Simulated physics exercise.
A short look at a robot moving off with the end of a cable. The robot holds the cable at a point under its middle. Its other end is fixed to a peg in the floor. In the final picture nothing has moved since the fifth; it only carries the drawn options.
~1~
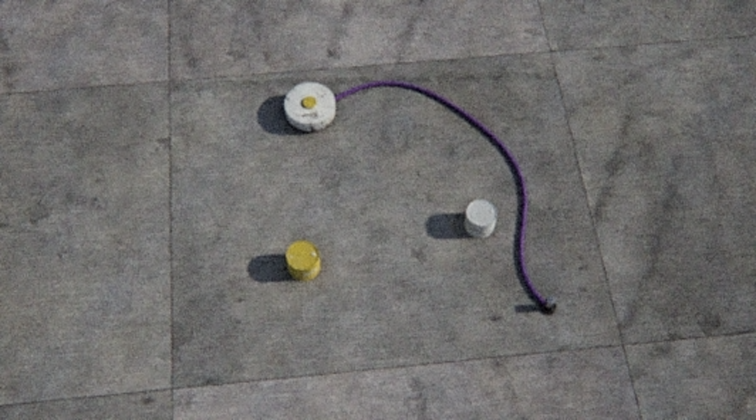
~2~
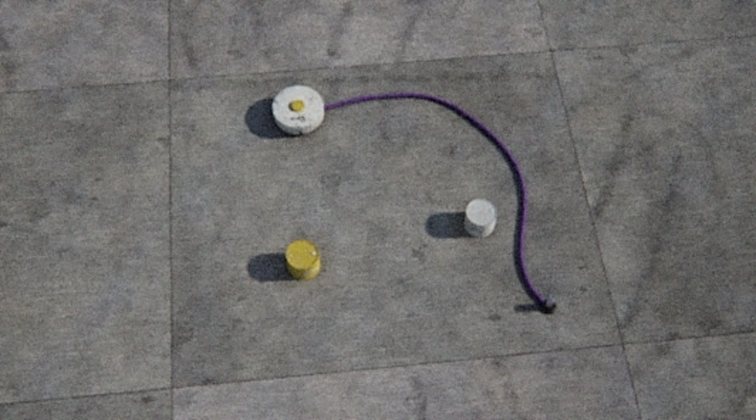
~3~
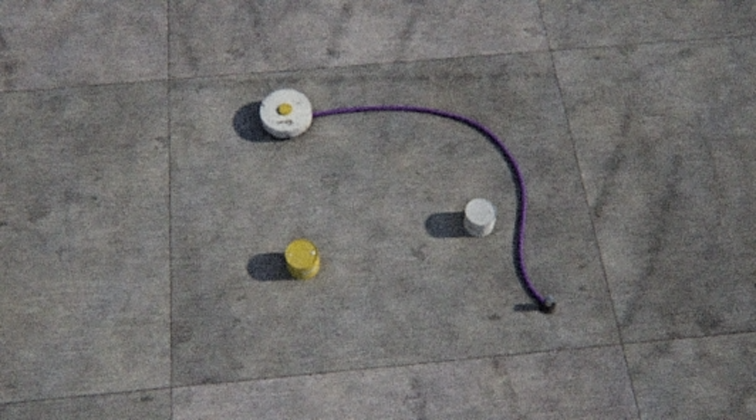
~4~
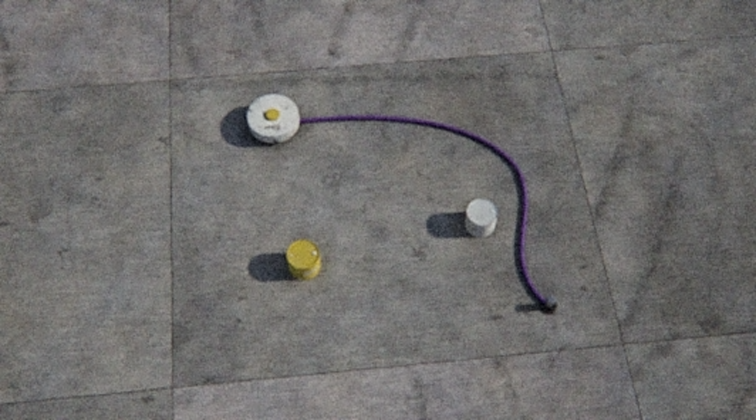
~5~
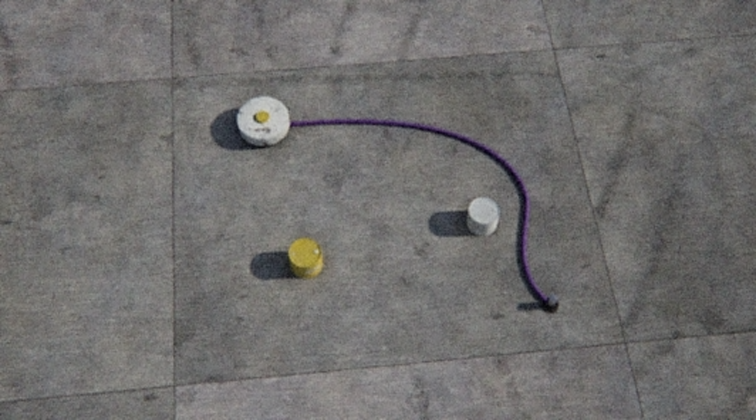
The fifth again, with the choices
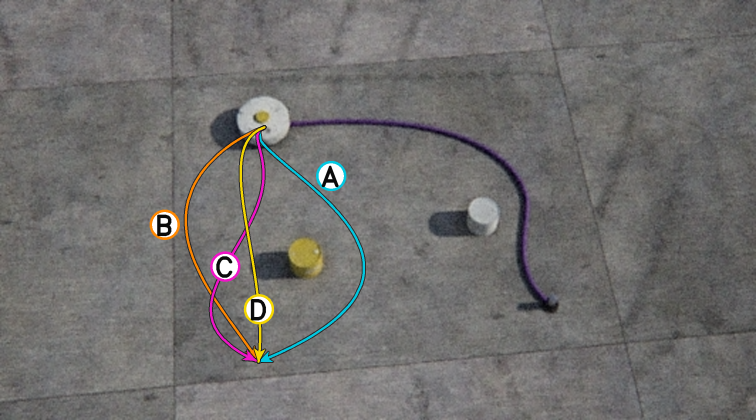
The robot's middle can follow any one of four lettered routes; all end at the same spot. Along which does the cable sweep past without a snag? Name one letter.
Everything stays clear on A.
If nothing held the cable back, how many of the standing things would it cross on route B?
It sweeps two.
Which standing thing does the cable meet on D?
The yellow pot.
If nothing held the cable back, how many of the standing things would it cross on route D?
In all, one.
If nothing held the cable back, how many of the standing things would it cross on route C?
In all, two.
On the marked copy, A from (264, 127) via (356, 238) to (259, 362); B from (264, 127) via (187, 235) to (257, 360); C from (264, 127) via (238, 244) to (257, 361); D from (264, 127) via (247, 231) to (259, 362).
With A. Early on, robot (331, 201), middle of the cable (465, 144).
Further on, robot (343, 308), middle of the cable (461, 155).
At the end, robot (258, 358), middle of the cable (432, 223); nothing has been touched.
As for the rest, B meets the yellow pot and white pot; C meets the yellow pot and white pot; D meets the yellow pot.
